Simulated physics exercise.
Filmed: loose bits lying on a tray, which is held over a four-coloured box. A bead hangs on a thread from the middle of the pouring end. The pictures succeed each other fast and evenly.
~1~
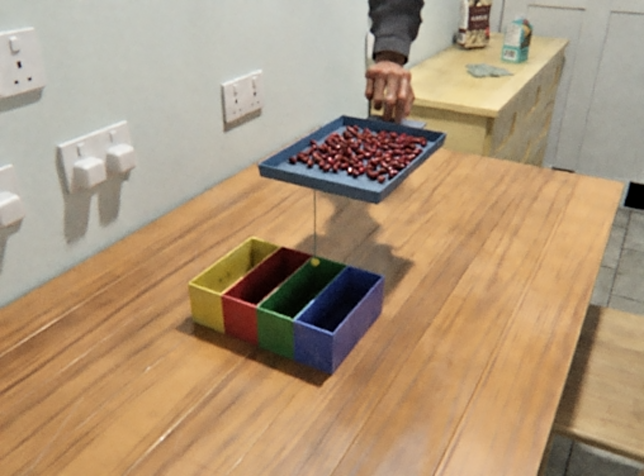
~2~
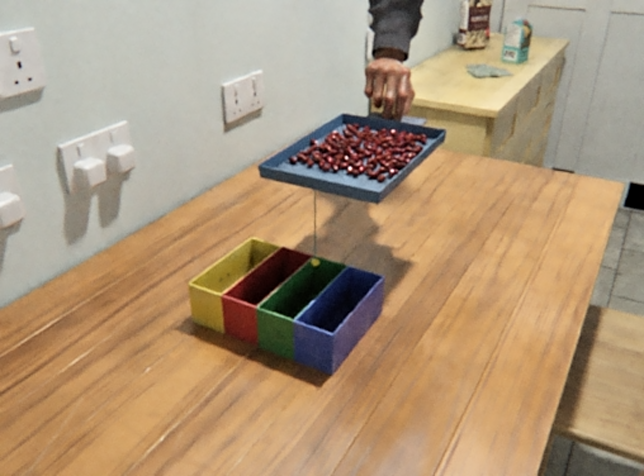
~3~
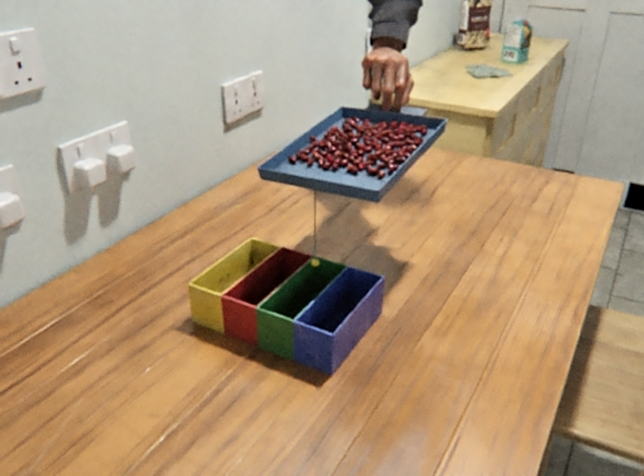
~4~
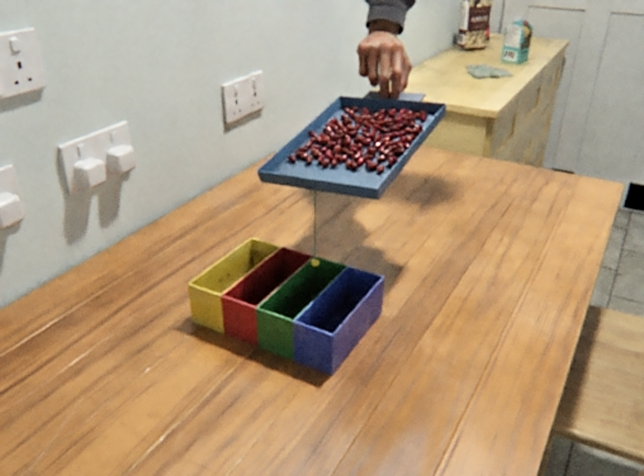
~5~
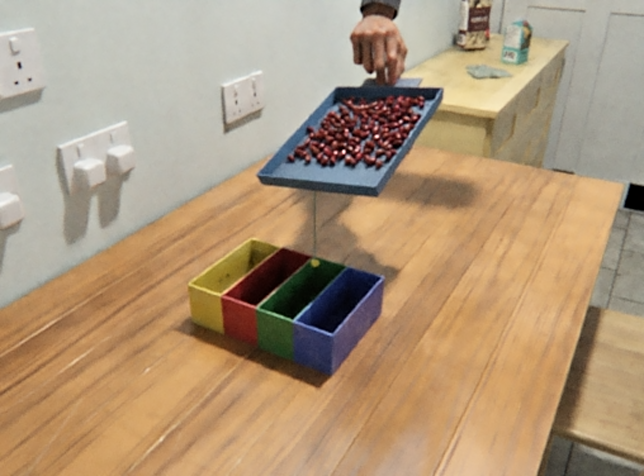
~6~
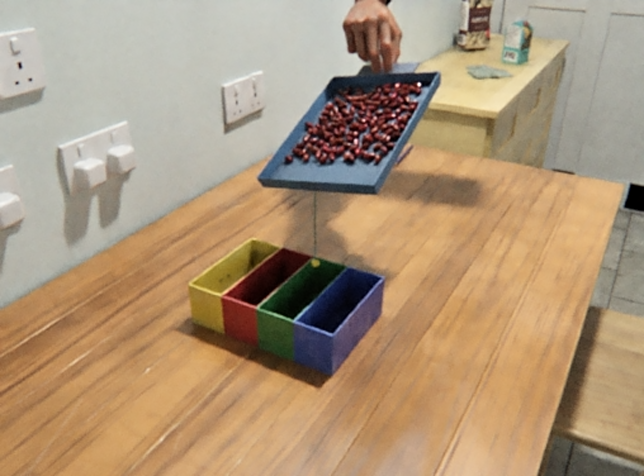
A hand raised the far end of a blue tray of dark red beans, tilting it more and more toward the near side, above a box with yellow, red, green and blue compartments.
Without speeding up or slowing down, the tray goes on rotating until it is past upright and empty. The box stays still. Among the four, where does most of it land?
Mostly in the red cell.
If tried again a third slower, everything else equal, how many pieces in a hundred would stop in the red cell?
I'd expect near 60 per cent.
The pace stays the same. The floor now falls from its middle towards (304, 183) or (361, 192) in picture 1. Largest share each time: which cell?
First try: The red one; second try: Blue.
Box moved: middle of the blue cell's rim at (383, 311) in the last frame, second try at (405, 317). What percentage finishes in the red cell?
Roughly 0% on the first try and 0% on the second.
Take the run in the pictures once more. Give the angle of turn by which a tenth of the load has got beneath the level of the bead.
At roughly 85°.
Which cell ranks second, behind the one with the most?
That yellow cell.
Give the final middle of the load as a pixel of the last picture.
About (261, 305).
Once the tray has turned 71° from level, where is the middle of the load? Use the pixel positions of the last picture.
Around (289, 162).
Soon, tray tipped steeply; nearly all on the tray; a stray few in the green cell; a small part falling or outside the box.
A while on, tray tipped past a quarter turn; a small part on the tray; about a third in the red cell; about a third in the yellow cell; a small part in the green cell; a small part falling or outside the box.
Towards the end, tray tipped past a quarter turn; about half in the red cell; about a third in the yellow cell; a small part in the green cell; a stray few in the blue cell; a stray few falling or outside the box.
Finally, tray tipped past a quarter turn; about half in the red cell; about a third in the yellow cell; a small part in the green cell; a stray few in the blue cell; a stray few outside the box.
